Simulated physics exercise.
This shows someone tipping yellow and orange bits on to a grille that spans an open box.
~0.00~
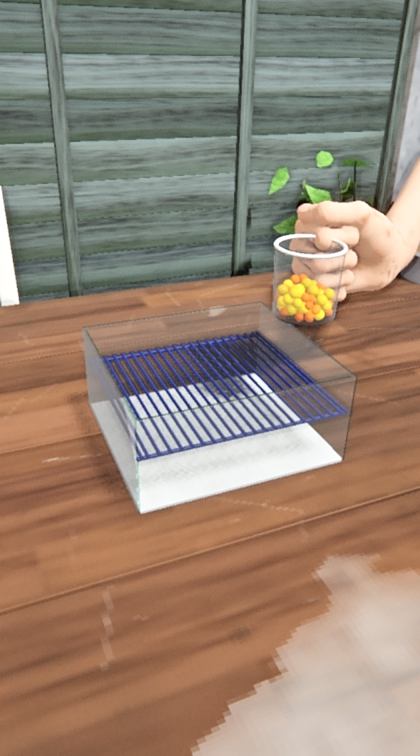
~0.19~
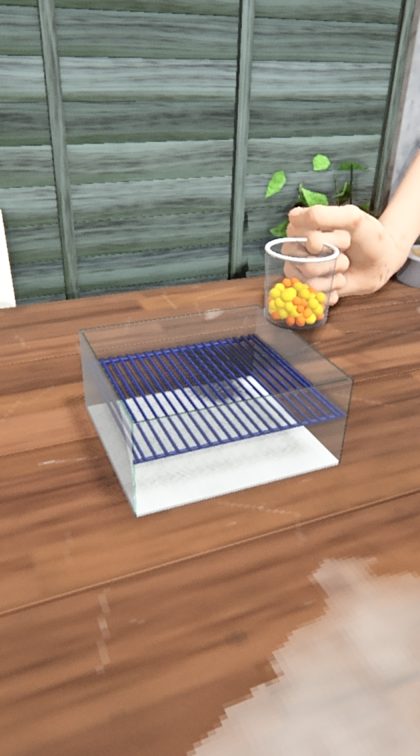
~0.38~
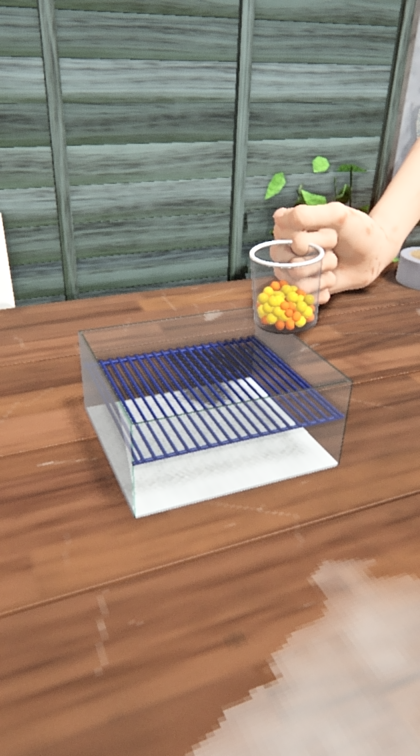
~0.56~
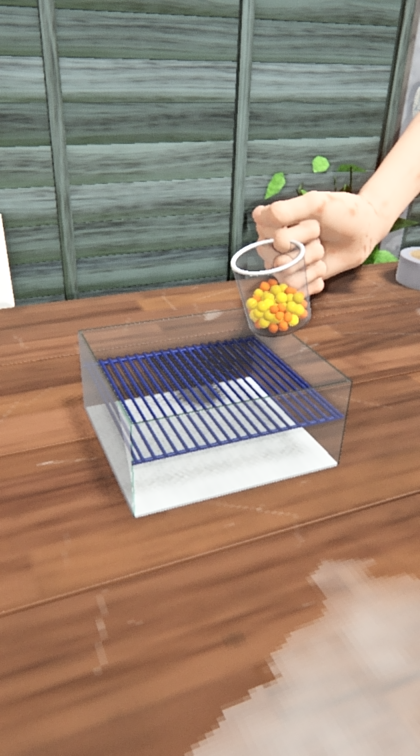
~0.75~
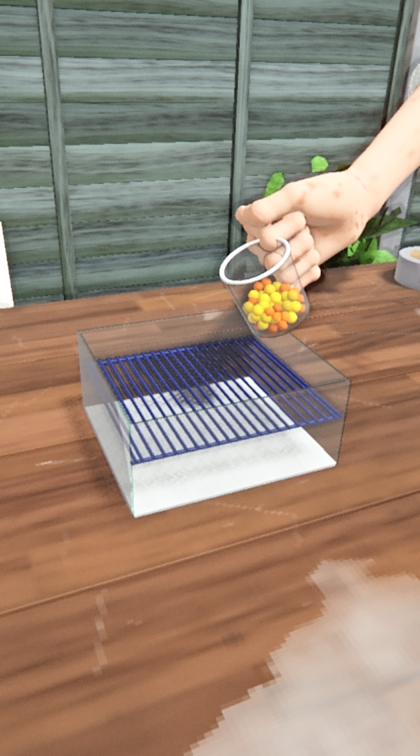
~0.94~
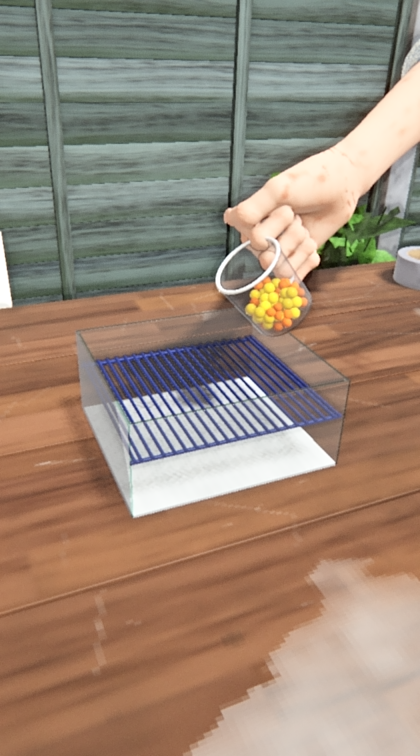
A hand at the upper right holds a clear cup of small yellow and orange pieces above a brown wooden table, seen from slightly above, with green boards and leaves behind. Left of the cup sits a clear open box with a dark blue grille over a white base. The hand moves the cup leftward, progressively tilting its rim left, while the view shifts slightly at first.
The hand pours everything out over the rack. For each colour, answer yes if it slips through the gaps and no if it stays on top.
Answers: Yellow ones - no; orange ones - no.
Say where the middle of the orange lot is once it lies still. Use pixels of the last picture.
Near (199, 379).
After 1.26 s, yellow ones, all in the cup; orange ones, all in the cup.
After 1.67 s, yellow ones, all in the cup; orange ones, all in the cup.
After 2.11 s, yellow ones, about a third in the cup, about two thirds on or over the wires; orange ones, about half in the cup, about half on or over the wires.
At rest (3.2 s), yellow ones, all on the wires, none under the rack; orange ones, all on the wires, none under the rack.
